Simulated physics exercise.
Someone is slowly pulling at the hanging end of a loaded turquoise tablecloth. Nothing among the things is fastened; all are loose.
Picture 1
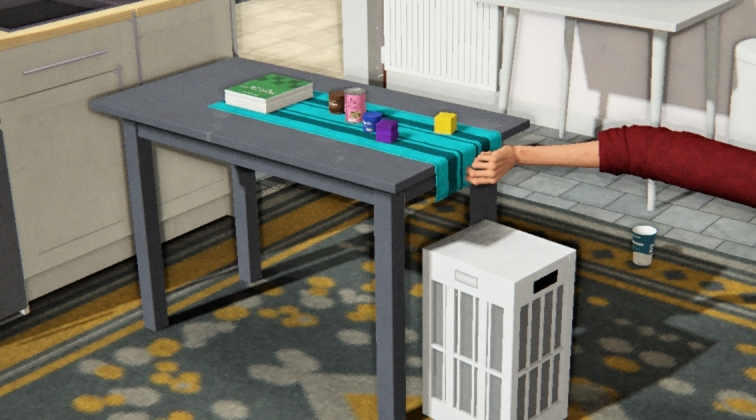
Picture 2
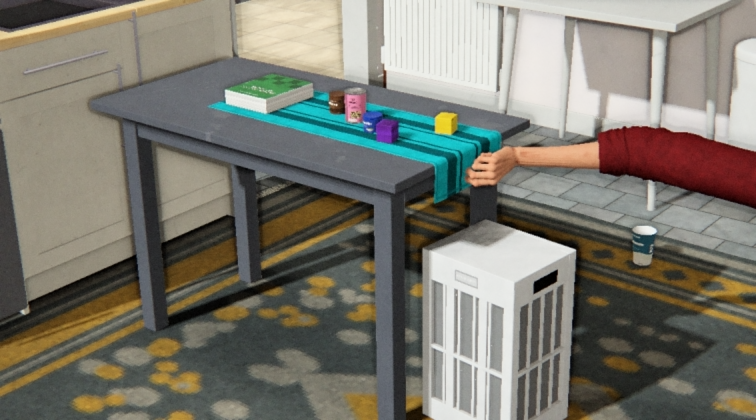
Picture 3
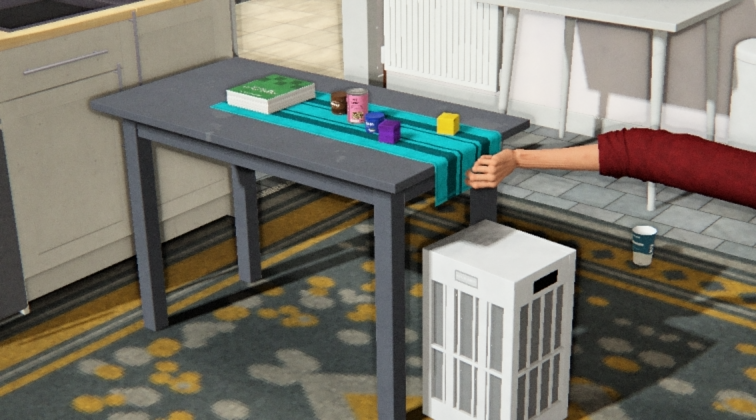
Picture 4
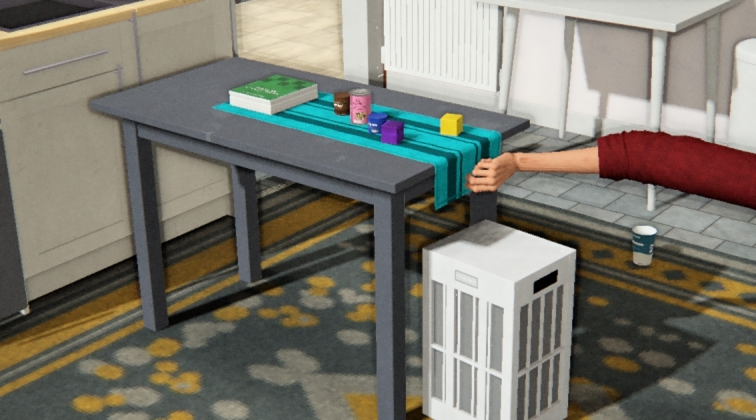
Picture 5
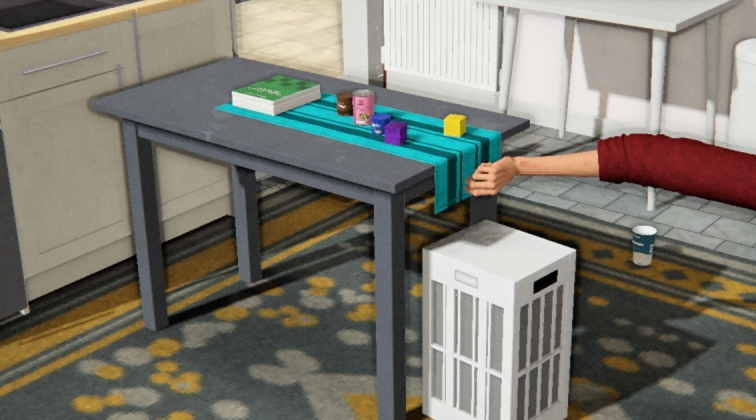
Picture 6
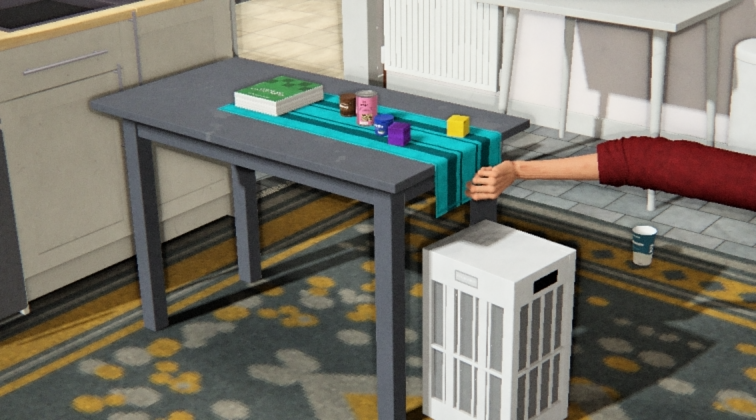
Hand slowly pulling the hanging end of a turquoise cloth, small cubes, pots, a pink can and book shifting slightly right.
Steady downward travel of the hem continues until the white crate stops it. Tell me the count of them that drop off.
You will see one of them fall.
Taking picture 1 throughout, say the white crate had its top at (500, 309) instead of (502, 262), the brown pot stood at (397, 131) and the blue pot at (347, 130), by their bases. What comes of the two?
The brown pot drops off; the blue pot does not fall.
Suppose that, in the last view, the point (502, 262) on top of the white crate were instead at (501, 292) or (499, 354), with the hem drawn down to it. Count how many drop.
Then 2 and 4.
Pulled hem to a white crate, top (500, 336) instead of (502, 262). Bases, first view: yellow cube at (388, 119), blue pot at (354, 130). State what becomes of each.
First the yellow cube: It ends off the top. Then the blue pot: It ends off the top.
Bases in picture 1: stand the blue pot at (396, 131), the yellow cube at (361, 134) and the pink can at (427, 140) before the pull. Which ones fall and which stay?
Result - blue pot retained; yellow cube retained; pink can lost.
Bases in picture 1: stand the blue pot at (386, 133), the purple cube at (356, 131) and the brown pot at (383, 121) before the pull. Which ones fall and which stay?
Looking at each one, the blue pot remains in position, the purple cube remains in position and the brown pot remains in position.
A little later, hem near (469, 221); all still up.
Next, hem on the crate; yellow cube gone.
When it is over, hem on the crate; yellow cube gone. It carries off one.
